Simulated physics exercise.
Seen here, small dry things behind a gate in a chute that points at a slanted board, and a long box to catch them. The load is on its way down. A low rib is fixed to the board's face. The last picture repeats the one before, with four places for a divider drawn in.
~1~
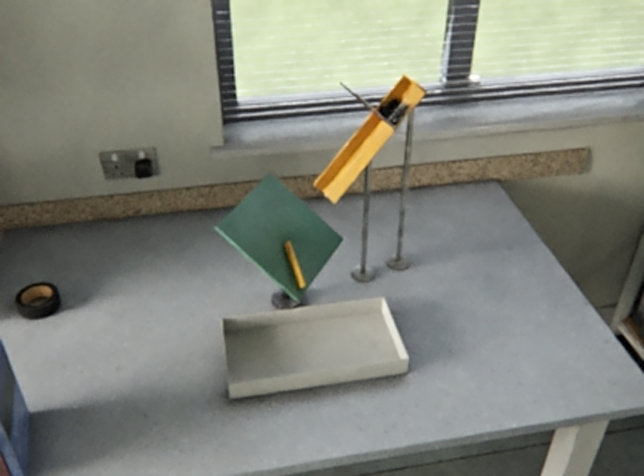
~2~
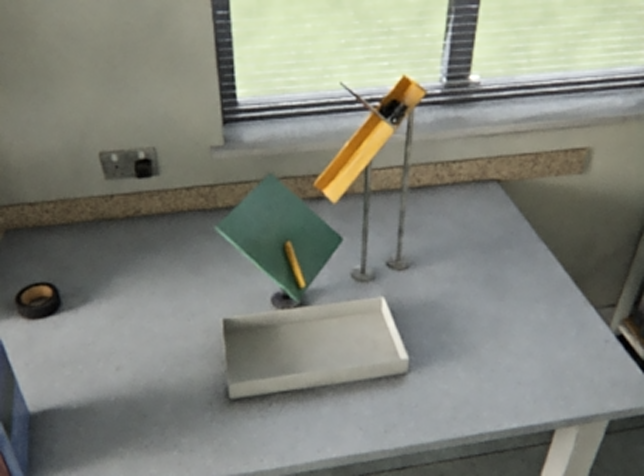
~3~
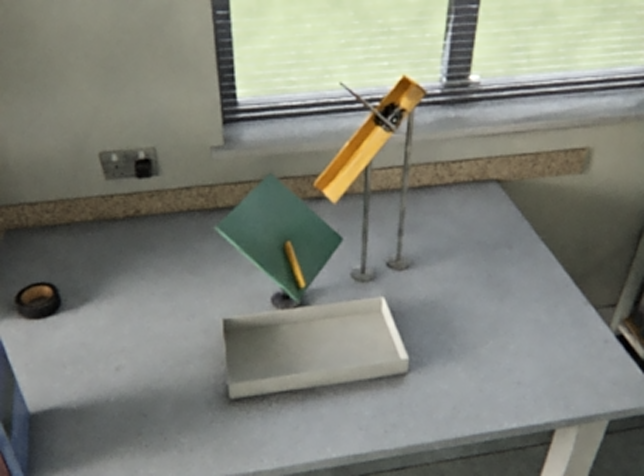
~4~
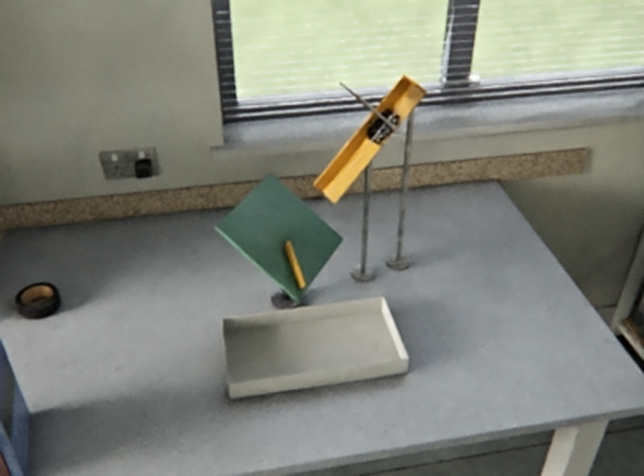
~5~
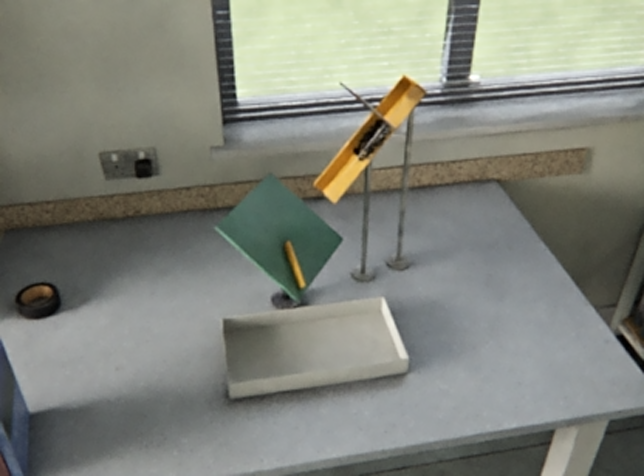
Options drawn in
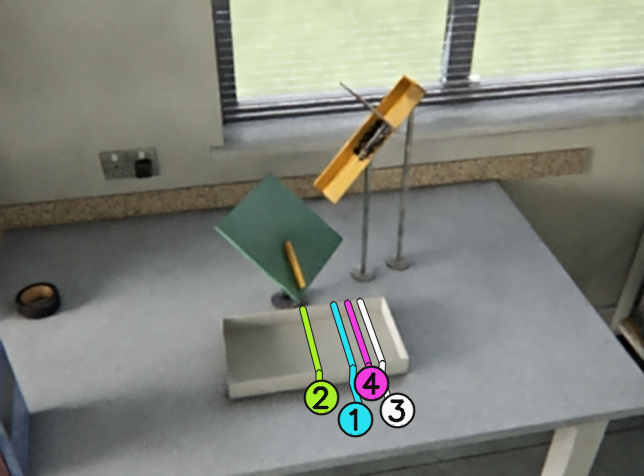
On a grey table near a window, a clump of small dark things slid partway down a sloping yellow chute, while the tilted green board and the empty pale box below stayed still.
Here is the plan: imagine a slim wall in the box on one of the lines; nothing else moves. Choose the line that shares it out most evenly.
1.
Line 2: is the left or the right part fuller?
More lands on the right.
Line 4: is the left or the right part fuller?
Left.
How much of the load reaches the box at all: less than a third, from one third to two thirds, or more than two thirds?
More than two thirds.
On the marked copy, line 1 crosses the front rim at (352, 366); line 2 crosses the front rim at (319, 371); line 3 crosses the front rim at (382, 362); line 4 crosses the front rim at (368, 364).
For line 1, of what is caught, about half on the left of the divider, about half on the right.
For line 2, of what is caught, none on the left of the divider, all on the right.
For line 3, of what is caught, nearly all on the left of the divider, a small part on the right.
For line 4, of what is caught, most on the left of the divider, a small part on the right.
